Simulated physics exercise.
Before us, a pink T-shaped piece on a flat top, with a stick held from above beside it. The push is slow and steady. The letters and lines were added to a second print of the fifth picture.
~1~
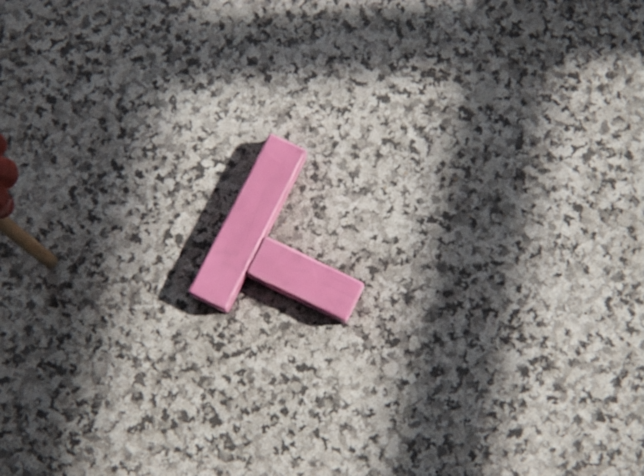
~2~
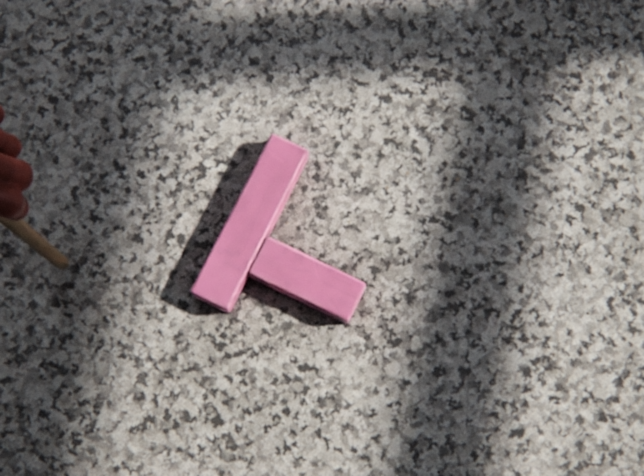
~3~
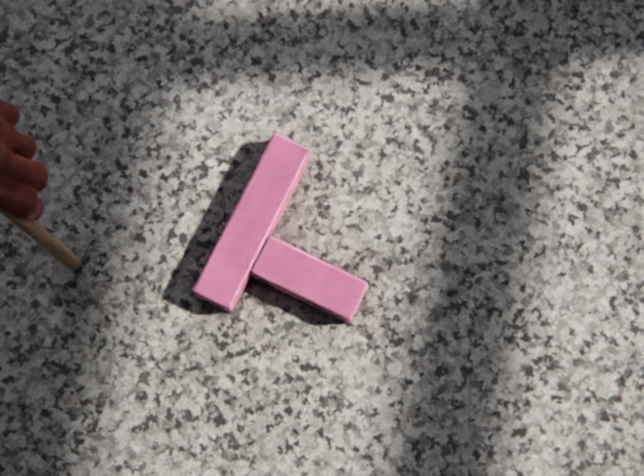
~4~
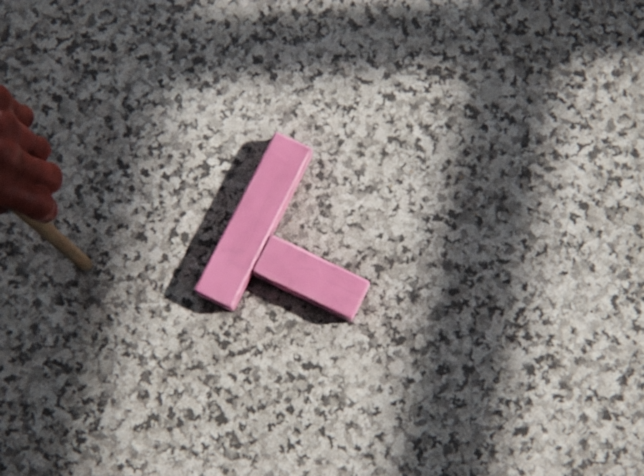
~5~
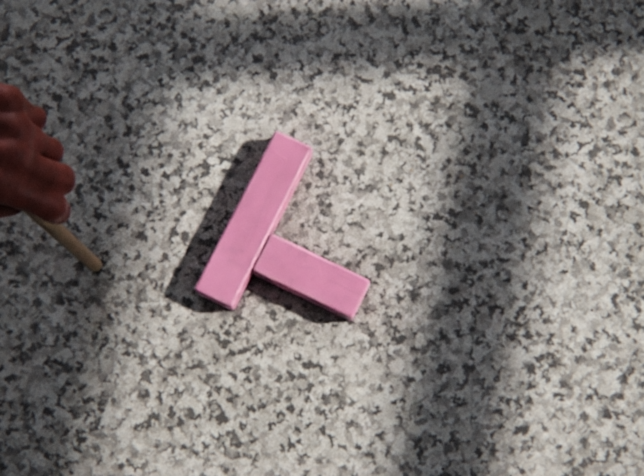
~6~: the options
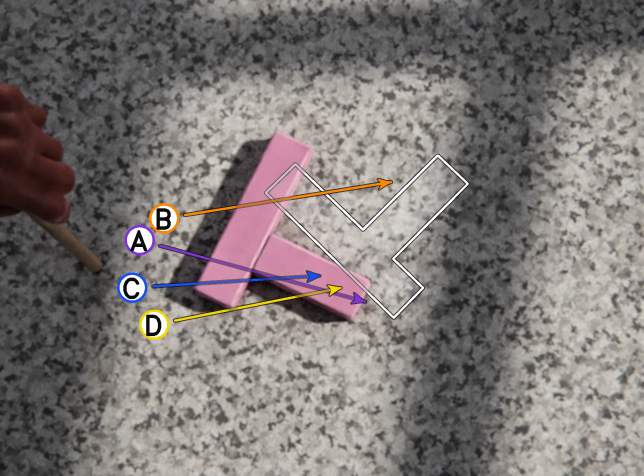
A hand holding a stick moves slowly right toward a nearly still pink T-shaped piece.
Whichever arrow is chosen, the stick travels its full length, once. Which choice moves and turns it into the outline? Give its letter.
Only A fits it in.
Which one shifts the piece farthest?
Stroke A.
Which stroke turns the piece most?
That is A.
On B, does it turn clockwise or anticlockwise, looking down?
Clockwise.
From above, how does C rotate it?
On that stroke, anticlockwise.
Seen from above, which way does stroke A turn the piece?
Anticlockwise.
On the marked copy, A from (160, 246) to (365, 302); B from (185, 215) to (391, 182); C from (153, 286) to (320, 276); D from (175, 321) to (341, 288).
Following A. Soon after the start, foot of the stick (233, 266), piece (270, 223).
Later, foot of the stick (307, 286), piece (316, 232).
In the end, foot of the stick (365, 302), piece (344, 235); it fills the outline.
As for the rest, B leaves the piece out of the outline, at (334, 228); C leaves the piece out of the outline, at (320, 218); D leaves the piece out of the outline, at (277, 197).
